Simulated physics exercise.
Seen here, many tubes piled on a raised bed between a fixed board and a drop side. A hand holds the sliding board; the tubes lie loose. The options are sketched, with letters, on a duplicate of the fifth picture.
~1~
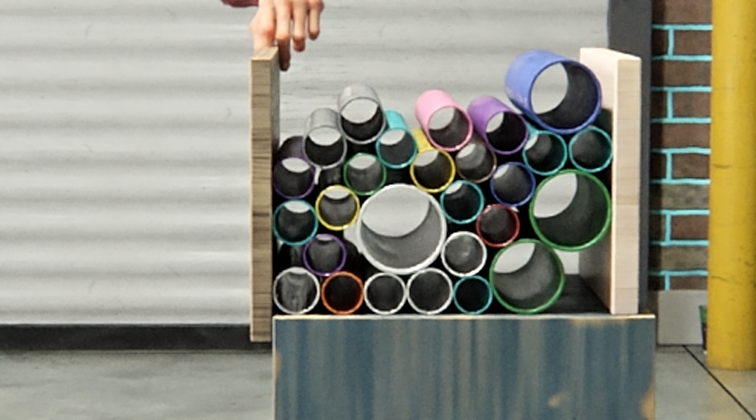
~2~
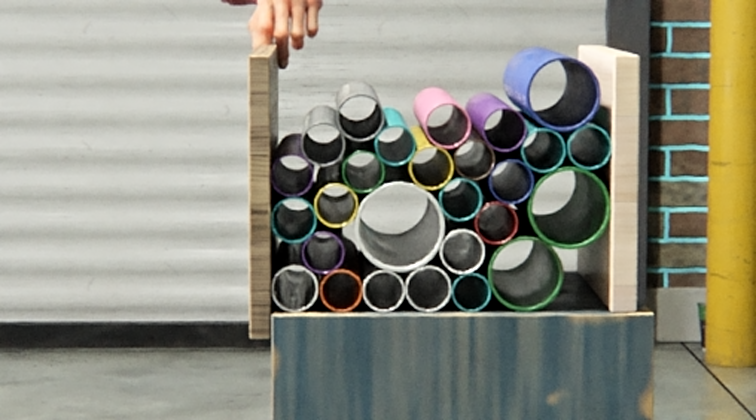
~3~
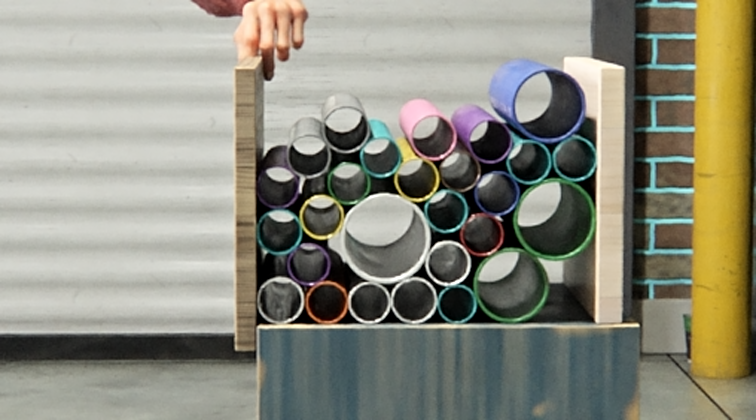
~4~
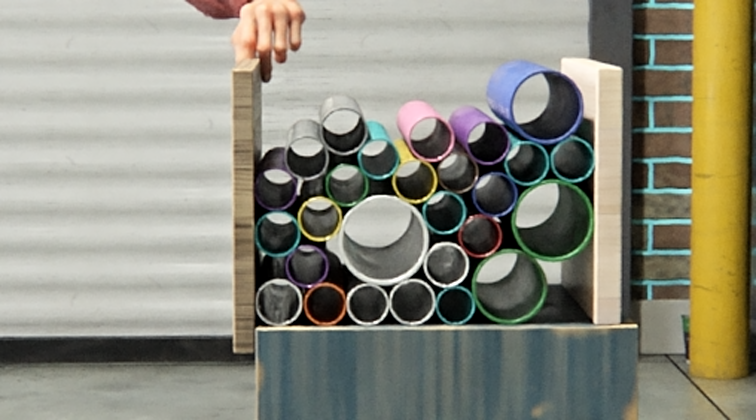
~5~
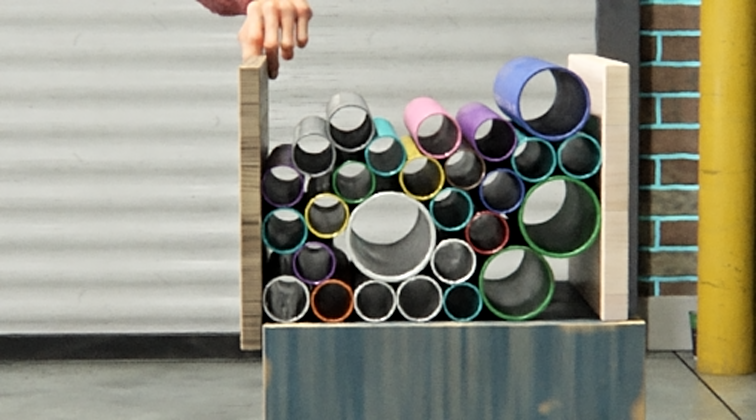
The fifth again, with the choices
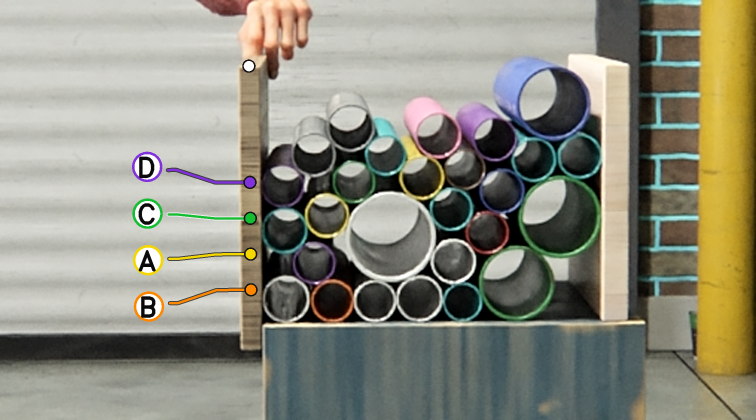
The view shifts slightly, while the loose, colourful tubes stay piled between two upright boards on a blue box, with no clear movement among them. A hand stays at the top of the left board throughout, as the whole scene drifts a little left, then slightly back right.
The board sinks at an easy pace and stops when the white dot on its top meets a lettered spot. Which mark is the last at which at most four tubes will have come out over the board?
No lower than A.
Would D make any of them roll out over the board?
At D: No.
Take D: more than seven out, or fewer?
It loses fewer than seven.
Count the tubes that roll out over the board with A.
The count is three.
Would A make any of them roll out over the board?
At A: Yes.
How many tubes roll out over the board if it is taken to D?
The count is none.
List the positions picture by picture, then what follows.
The first picture shows a green tube (365, 175); a brown tube (476, 163); a purple tube (506, 132).
The second picture shows a purple tube (505, 129); side board (265, 179).
The third picture shows a white tube (280, 300); a green tube (511, 286).
The fourth picture shows a green tube (553, 220); a green tube (347, 186).
The fifth picture shows a brown tube (465, 170); a purple tube (495, 139); side board (256, 190).
On the marked copy, A at (251, 254); B at (251, 290); C at (251, 218); D at (250, 182); the white dot at (249, 66).
Following A. Soon after the start, top of the board (261, 147).
Later, top of the board (261, 241).
In the end, top of the board (262, 253), three out over the board.
As for the rest, B more than four out over the board; C none out over the board; D none out over the board.
